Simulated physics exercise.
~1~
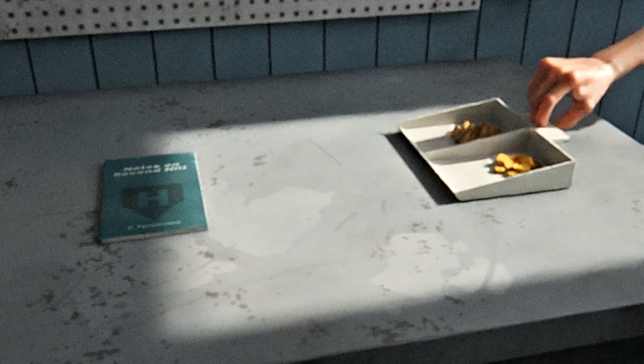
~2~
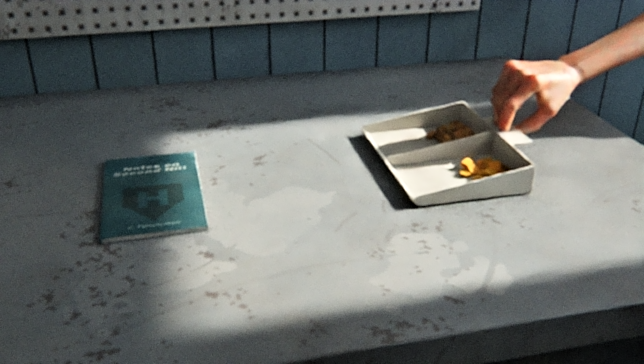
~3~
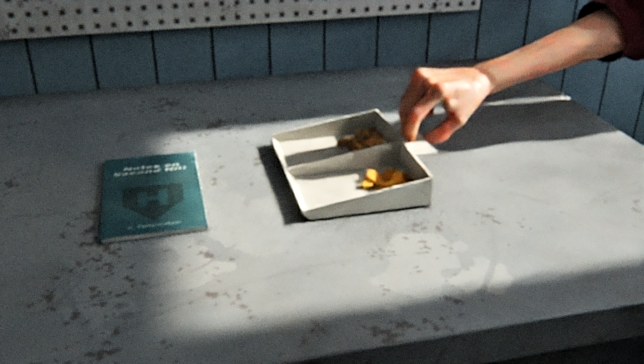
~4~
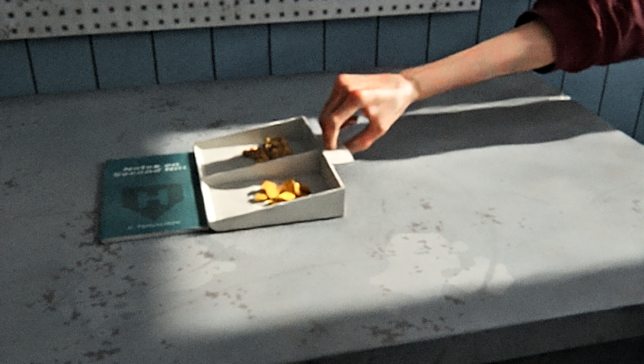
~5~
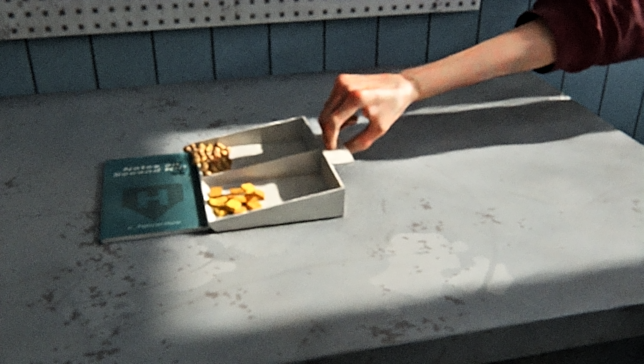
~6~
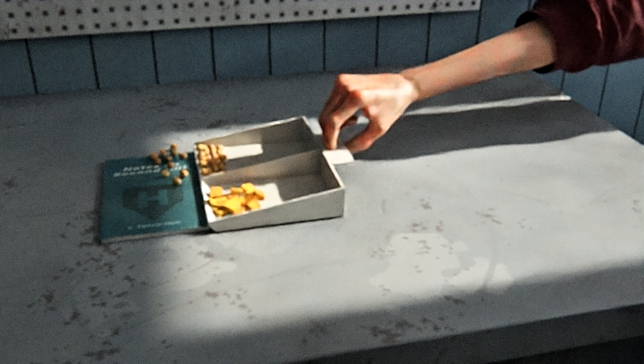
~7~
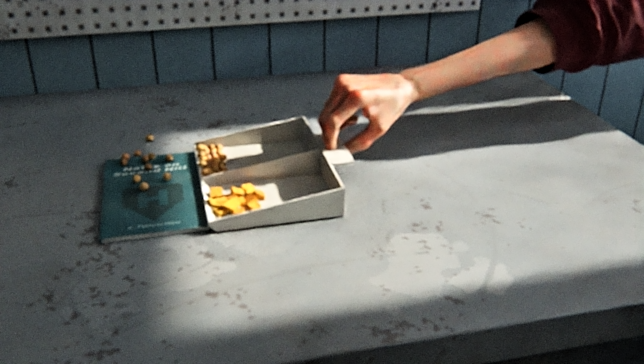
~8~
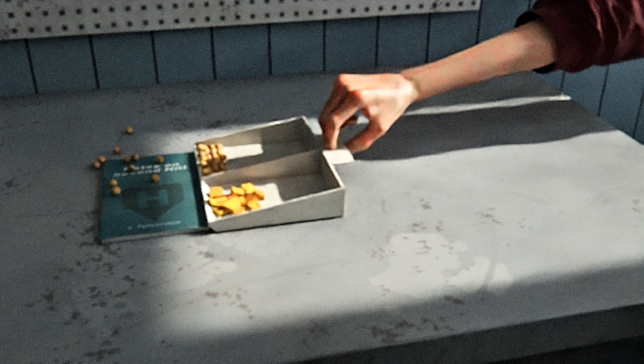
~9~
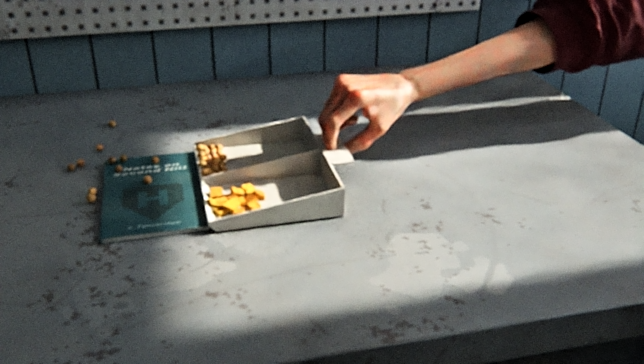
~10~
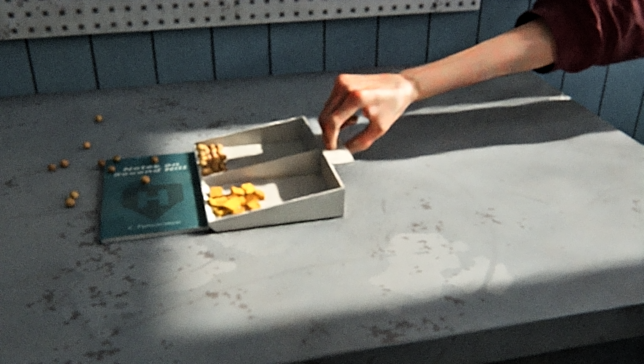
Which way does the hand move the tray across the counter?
The hand slides the tray to the left, until it stops at the thin book.
